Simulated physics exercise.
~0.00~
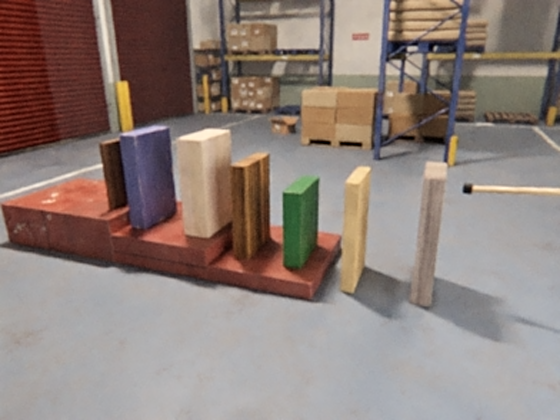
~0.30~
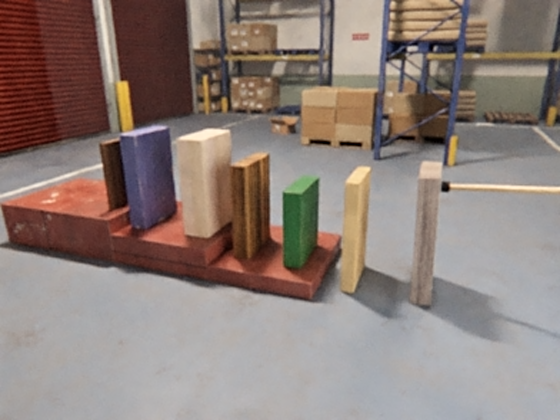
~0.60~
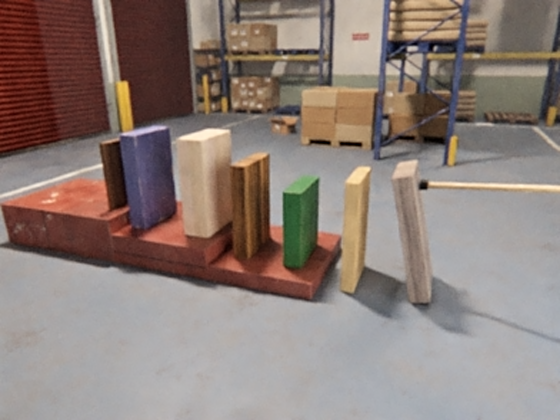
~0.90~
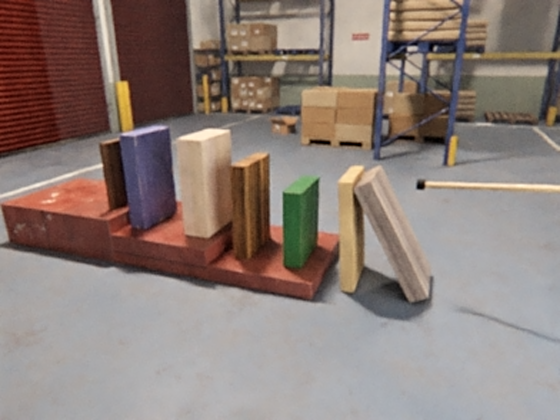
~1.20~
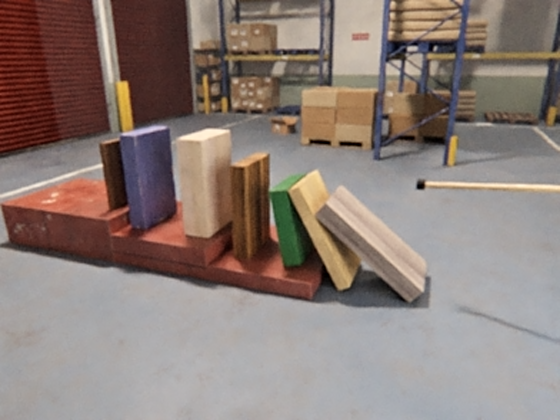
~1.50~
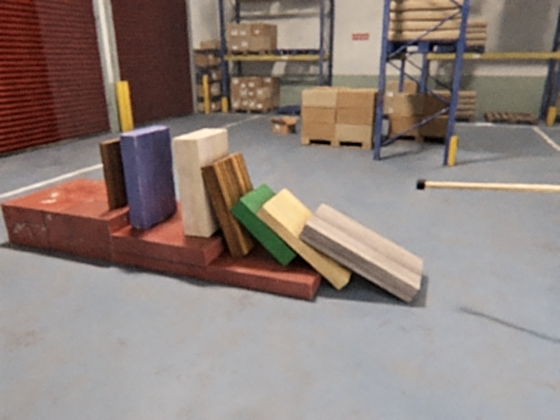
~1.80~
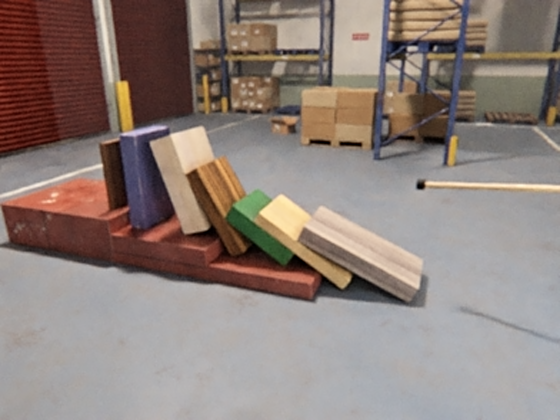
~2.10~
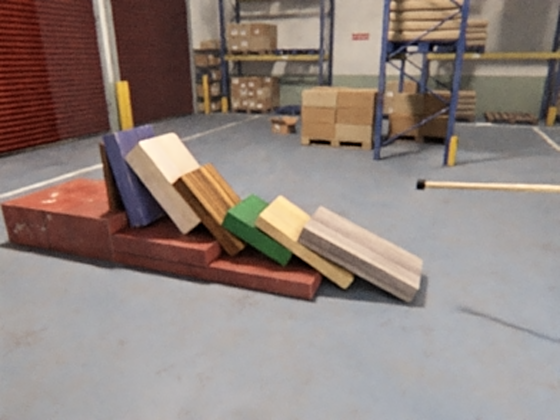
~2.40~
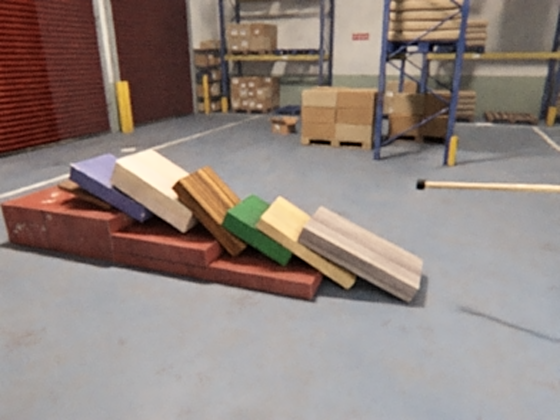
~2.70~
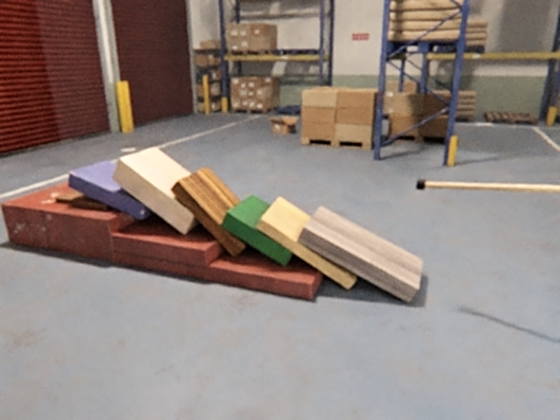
In a warehouse, a pole nudging the nearest of seven upright boards, toppling them all leftward up low red steps.
